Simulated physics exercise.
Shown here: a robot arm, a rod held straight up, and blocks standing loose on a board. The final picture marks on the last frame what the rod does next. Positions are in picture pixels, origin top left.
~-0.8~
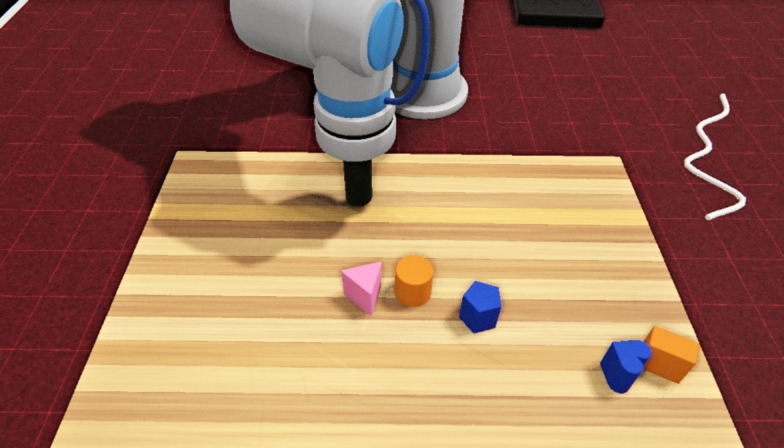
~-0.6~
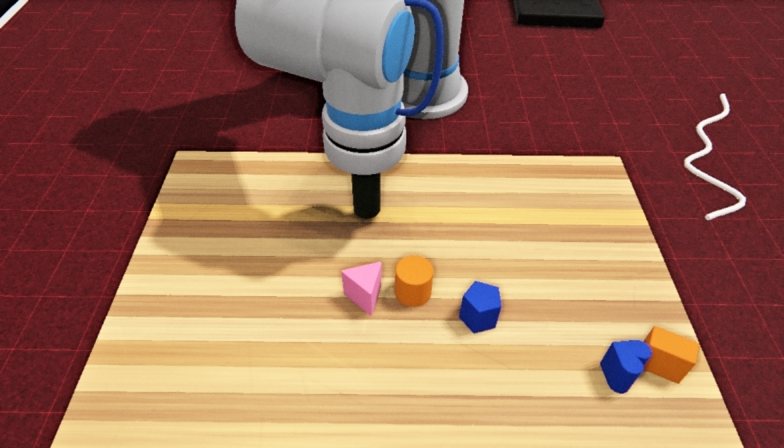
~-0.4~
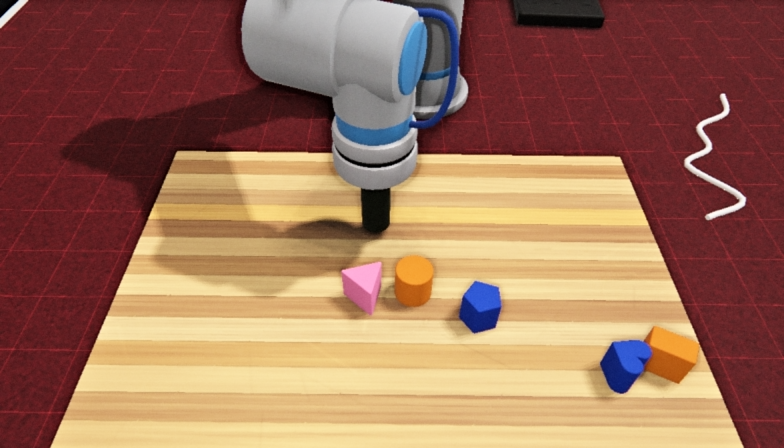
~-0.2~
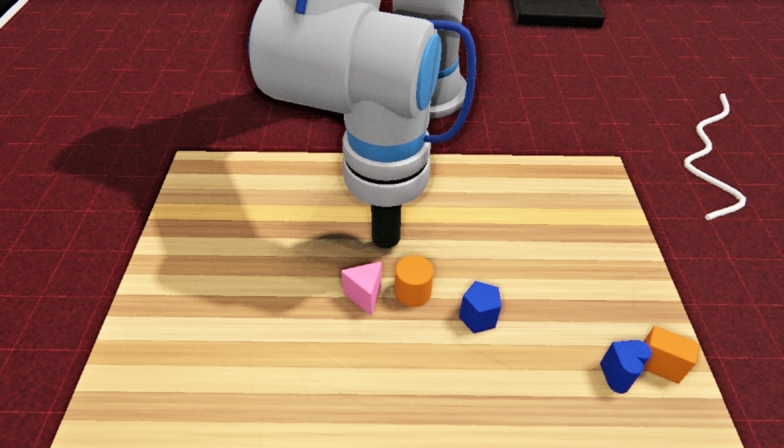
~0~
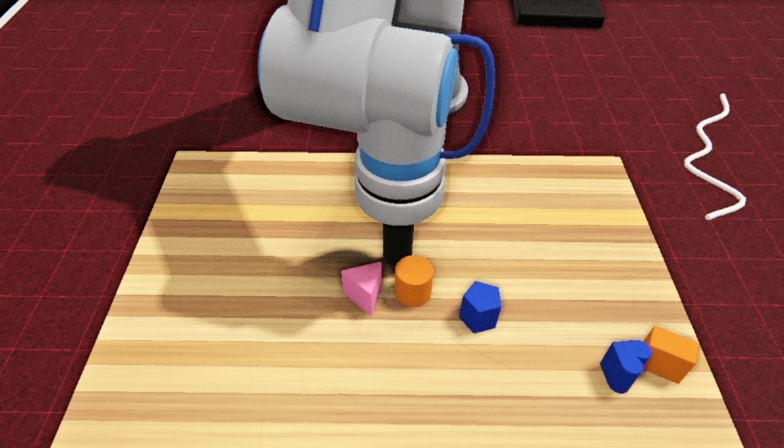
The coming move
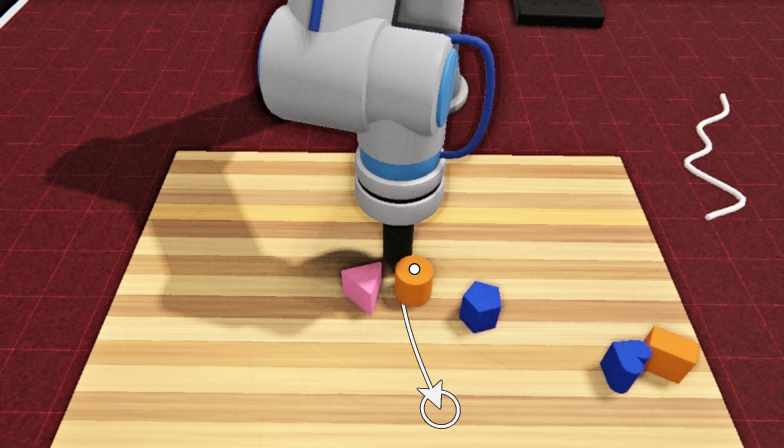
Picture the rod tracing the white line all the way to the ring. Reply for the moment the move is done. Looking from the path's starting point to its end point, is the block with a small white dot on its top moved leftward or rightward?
Its sideways move is to the left.
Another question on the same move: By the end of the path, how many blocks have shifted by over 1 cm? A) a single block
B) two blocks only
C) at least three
Correct choice: A.
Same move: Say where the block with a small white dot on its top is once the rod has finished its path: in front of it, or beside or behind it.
Prediction: Slipped aside.
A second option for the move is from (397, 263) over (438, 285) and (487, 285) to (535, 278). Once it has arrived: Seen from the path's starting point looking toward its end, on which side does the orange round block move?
Displaced right.
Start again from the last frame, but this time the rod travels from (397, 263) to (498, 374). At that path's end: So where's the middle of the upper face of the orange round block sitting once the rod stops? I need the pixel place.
That would be at about pixel (442, 336).
The drawn path runs from (397, 263) through (409, 330) to (440, 409); the dot is on the orange round block.
The first path, step by step. One third of the way, rod at (404, 299); orange round block at (435, 303).
Two thirds of the way, rod at (418, 348); orange round block at (456, 324).
At the end, rod at (442, 402); pink triangular block not moved; orange round block at (456, 324).
